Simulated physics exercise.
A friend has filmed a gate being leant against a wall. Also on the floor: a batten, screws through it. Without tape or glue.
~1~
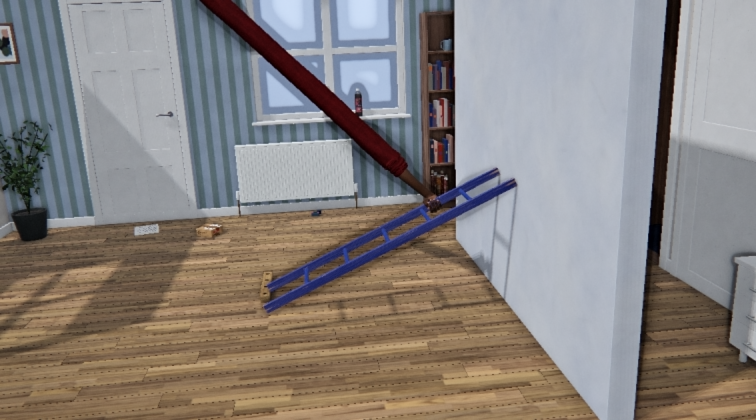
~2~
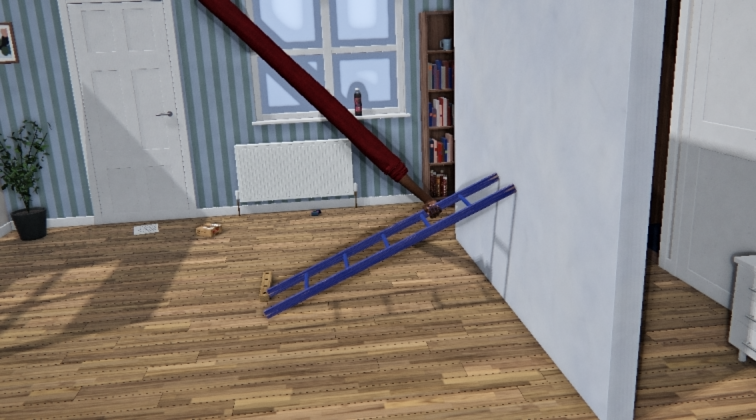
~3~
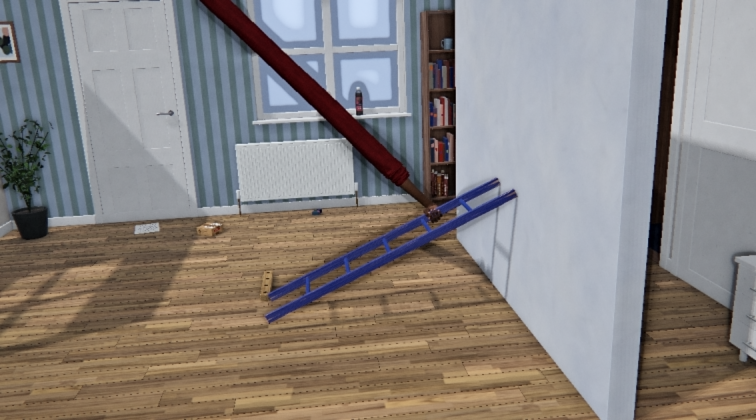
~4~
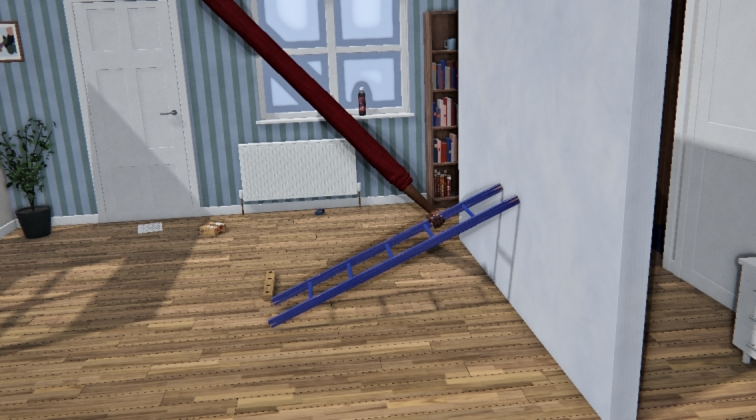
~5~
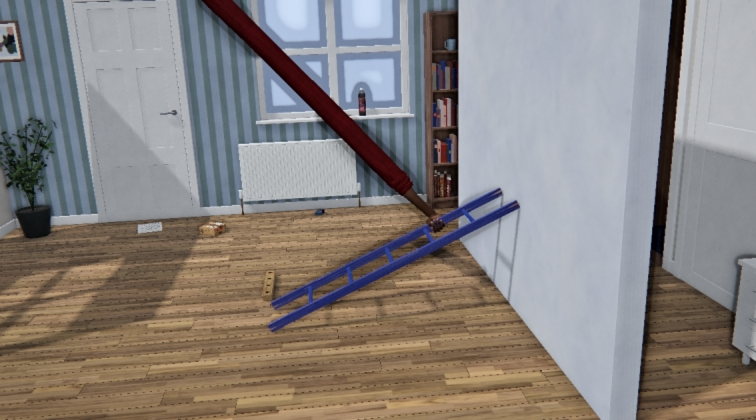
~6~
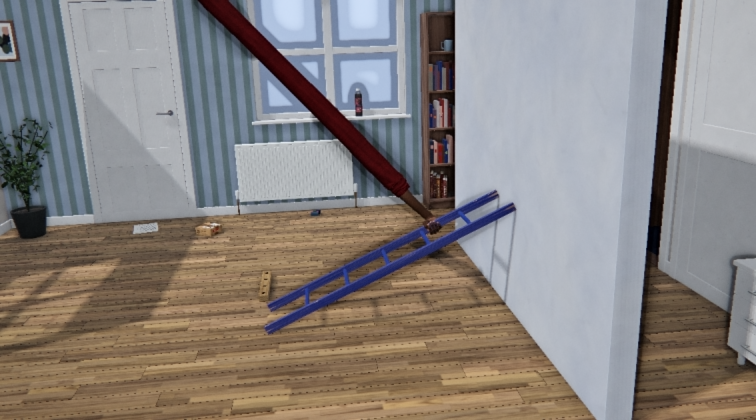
Blue gate leaning on a pale wall, its lower end easing slightly nearer across a wooden floor beneath a dark red arm.
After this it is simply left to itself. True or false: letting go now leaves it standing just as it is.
False.
Then, 0.30 s after the last picture, blue gate tipped 10° from how it was near (380, 280).
Then, 0.44 s after the last picture, blue gate tipped 24° from how it was near (376, 311).
At rest, the blue gate slides out and falls, near (376, 310).
